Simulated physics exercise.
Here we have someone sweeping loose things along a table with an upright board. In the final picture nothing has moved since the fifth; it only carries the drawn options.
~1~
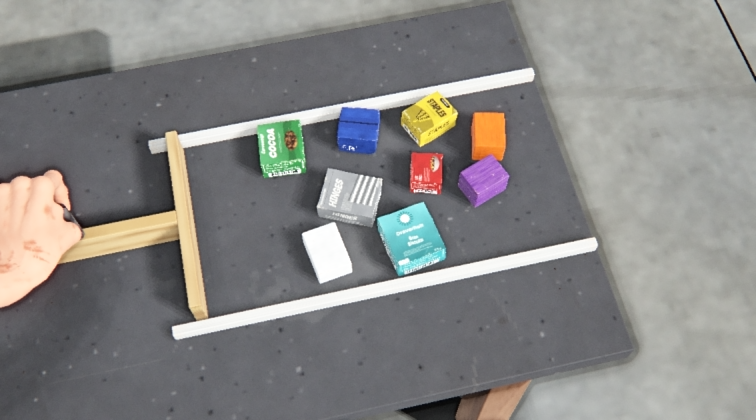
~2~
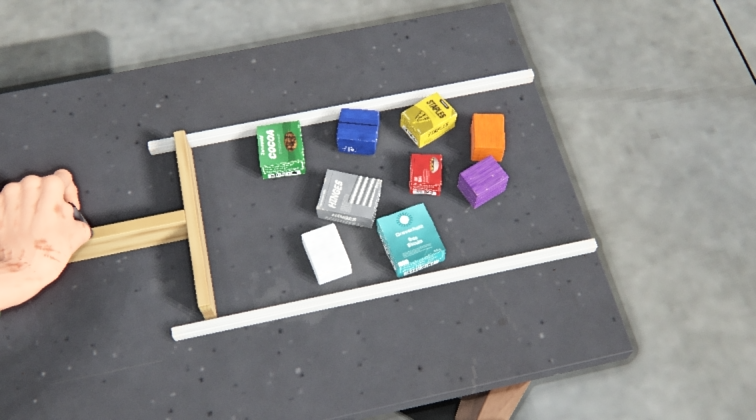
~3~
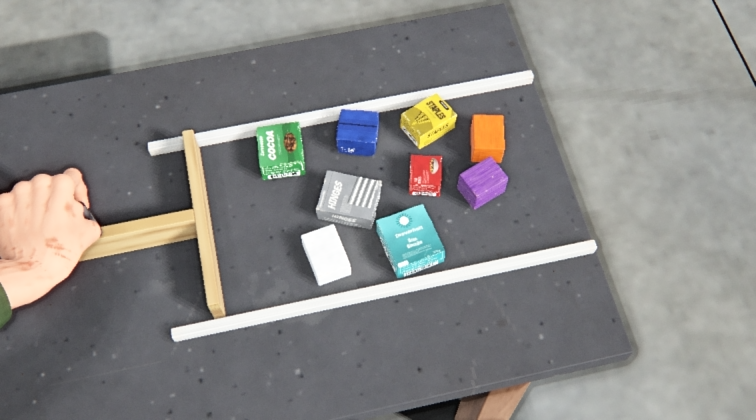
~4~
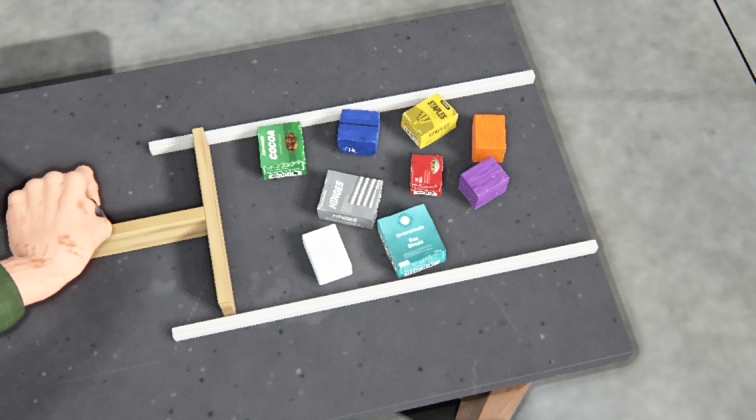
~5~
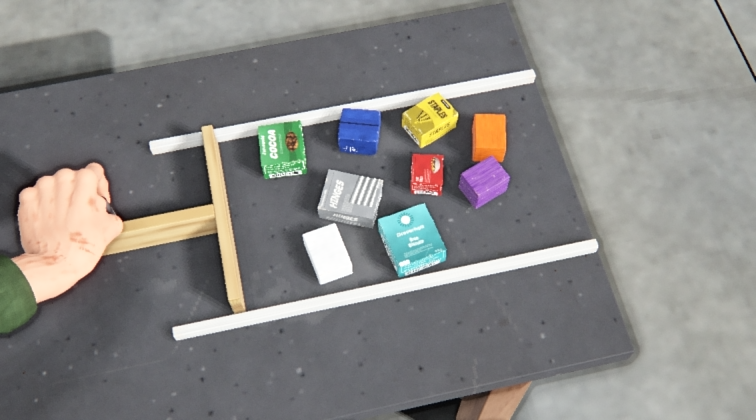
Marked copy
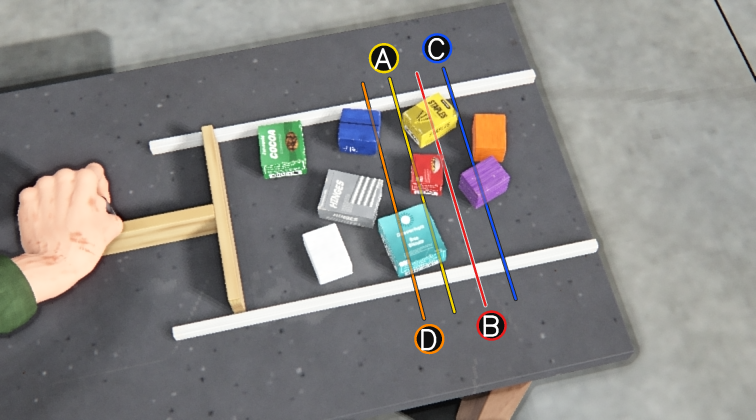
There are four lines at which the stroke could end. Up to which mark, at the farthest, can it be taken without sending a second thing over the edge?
B.
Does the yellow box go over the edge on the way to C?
Yes.
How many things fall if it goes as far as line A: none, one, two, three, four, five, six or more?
In all, none.
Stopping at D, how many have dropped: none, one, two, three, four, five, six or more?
By then, none.
On the marked copy, A at (420, 187); B at (449, 182); C at (477, 176); D at (391, 193).
Following B. Soon after the start, board (303, 192); blue box (363, 130); green packet (320, 142).
Later, board (386, 175); orange block (503, 140); yellow box (478, 112).
In the end, board (446, 163); yellow box (534, 101); orange block (545, 131); none fallen.
As for the rest, A is within the limit but short; C drops three; D is within the limit but short.
